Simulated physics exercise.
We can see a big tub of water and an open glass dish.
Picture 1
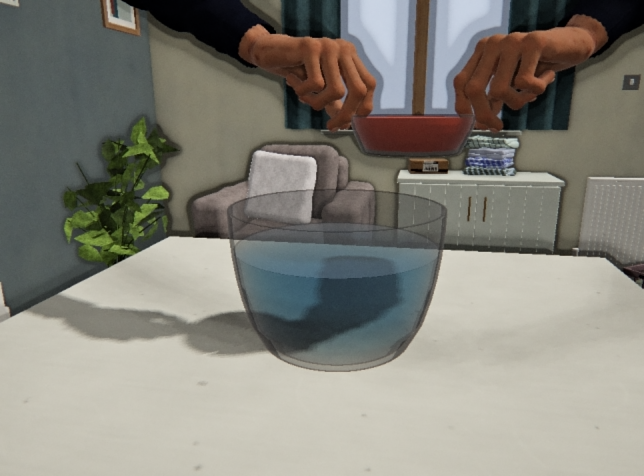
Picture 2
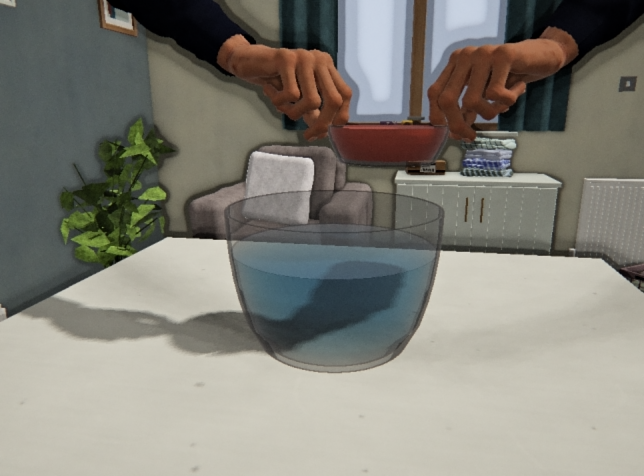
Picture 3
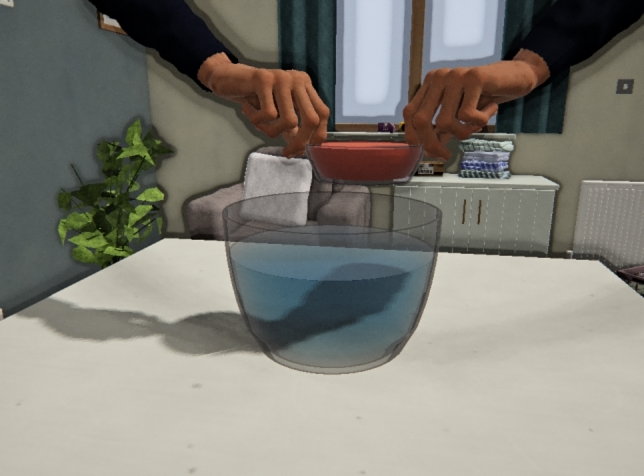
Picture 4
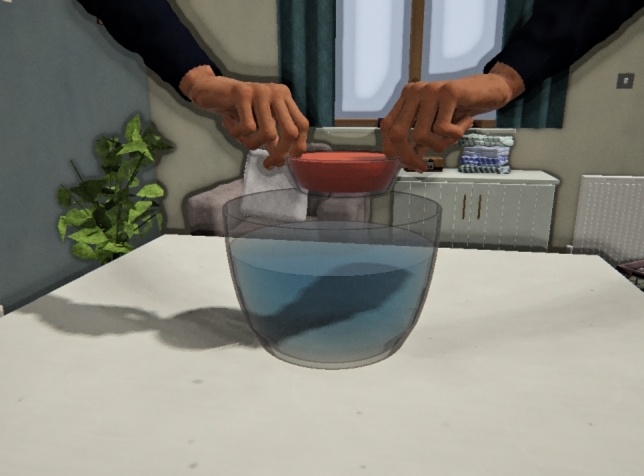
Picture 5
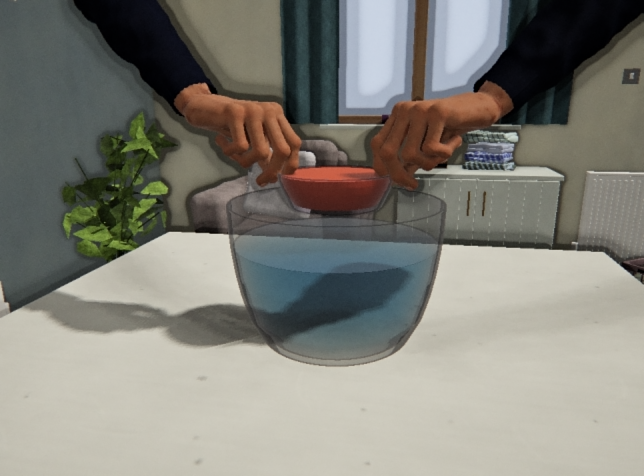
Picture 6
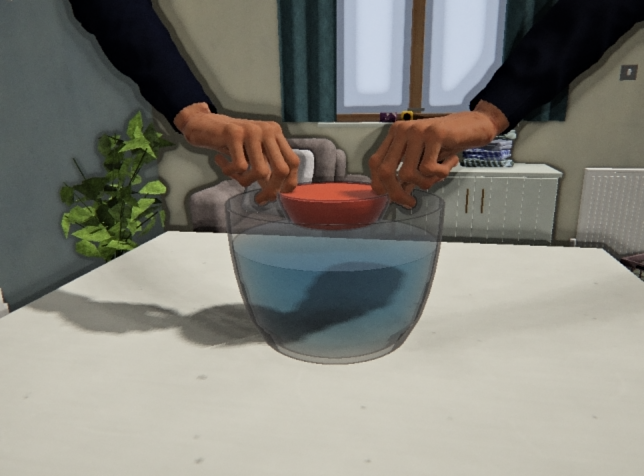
In this clip, two hands hold a clear glass dish nearly full of something red above a big transparent tub of blue water, then move it left and lower it to just over the water's surface.
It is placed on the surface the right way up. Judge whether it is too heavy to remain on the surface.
Too heavy, it sinks.
Next, the dish dips into the water.
After that, water pours in over its rim.
Finally, the dish lies on the bottom.
